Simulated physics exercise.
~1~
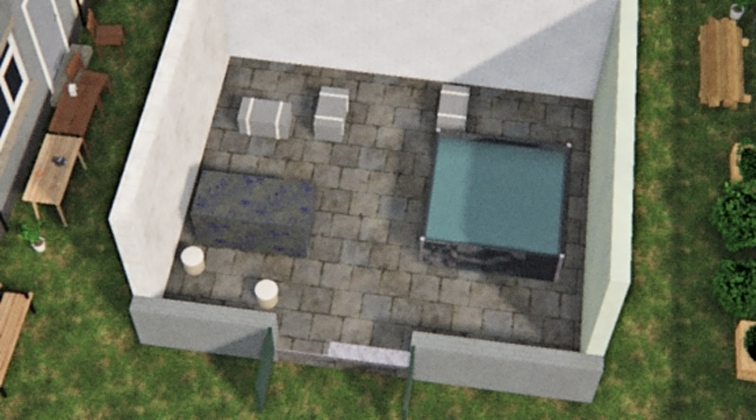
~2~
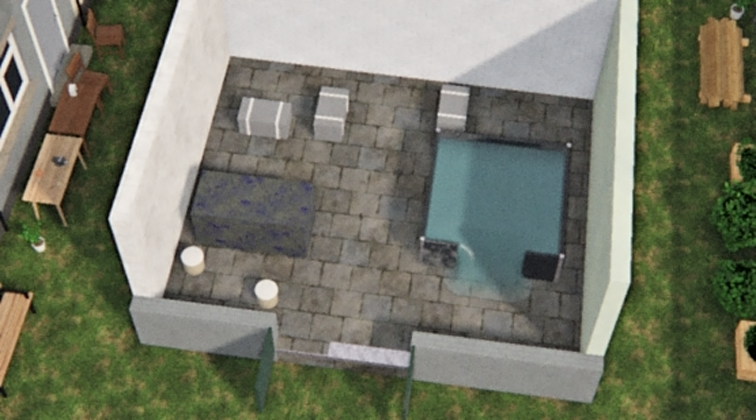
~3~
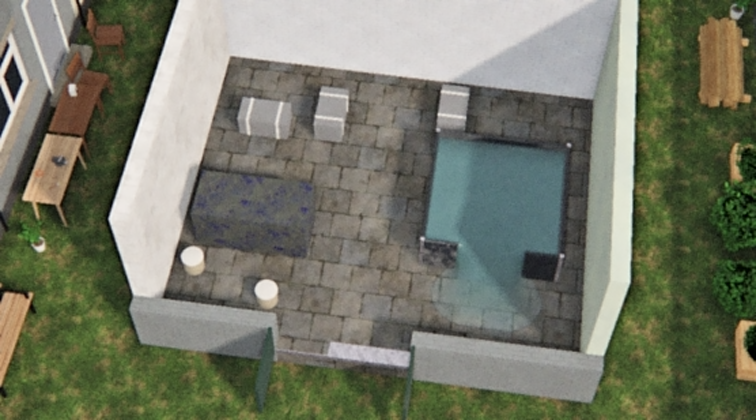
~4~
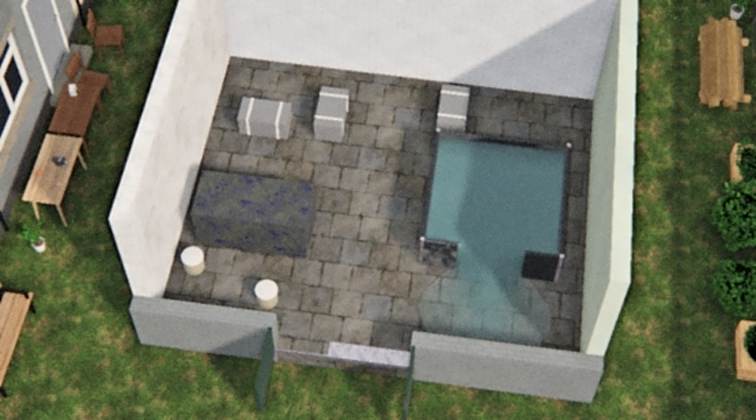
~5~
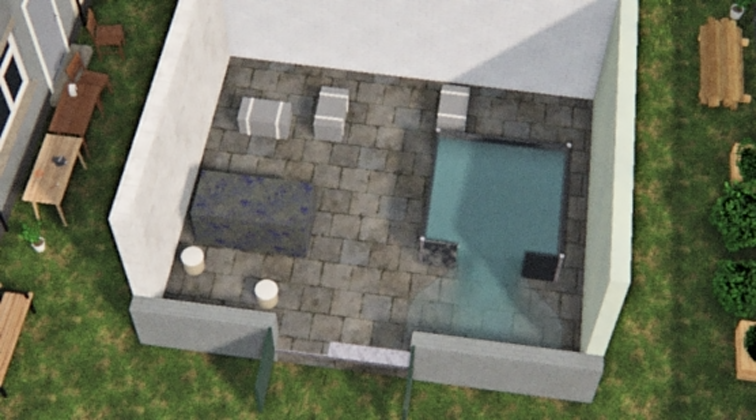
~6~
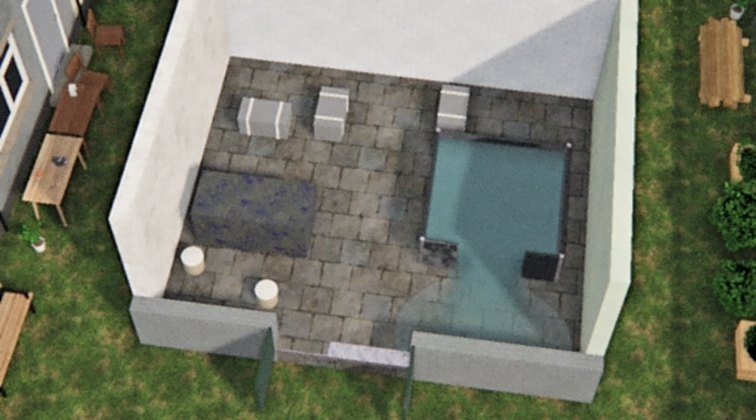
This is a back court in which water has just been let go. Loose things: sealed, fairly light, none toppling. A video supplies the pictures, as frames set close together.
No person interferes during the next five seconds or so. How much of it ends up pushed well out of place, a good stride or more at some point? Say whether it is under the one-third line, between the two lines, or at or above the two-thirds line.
It is under the one-third line.
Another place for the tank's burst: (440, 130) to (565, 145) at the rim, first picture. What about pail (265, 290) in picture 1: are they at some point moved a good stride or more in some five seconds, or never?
As I see it, the answer is short of that distance.
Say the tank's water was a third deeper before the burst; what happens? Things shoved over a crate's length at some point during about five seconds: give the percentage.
About 40 %.
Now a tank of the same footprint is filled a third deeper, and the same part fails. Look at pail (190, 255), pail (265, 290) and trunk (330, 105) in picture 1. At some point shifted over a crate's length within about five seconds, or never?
The first came up short, the next did it, and the last came up short.
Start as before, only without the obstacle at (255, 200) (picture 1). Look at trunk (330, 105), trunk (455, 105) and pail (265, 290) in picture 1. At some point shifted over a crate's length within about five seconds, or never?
Listed order result: Hardly budged / hardly budged / knocked clear.
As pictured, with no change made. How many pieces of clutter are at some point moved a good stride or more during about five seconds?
The total here is 1.
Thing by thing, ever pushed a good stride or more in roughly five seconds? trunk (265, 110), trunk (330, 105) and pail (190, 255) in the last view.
Going through them in order: First kept nearby, second kept nearby, third kept nearby.
A moment on, 0 of 5 are well off their spots; 0 afloat.
Next, 0 of 5 are well off their spots; 0 afloat.
Later, 1 of 5 are well off their spots; 2 afloat.
In the end, 1 of 5 are well off their spots, and 1 have been at some point; 2 afloat.
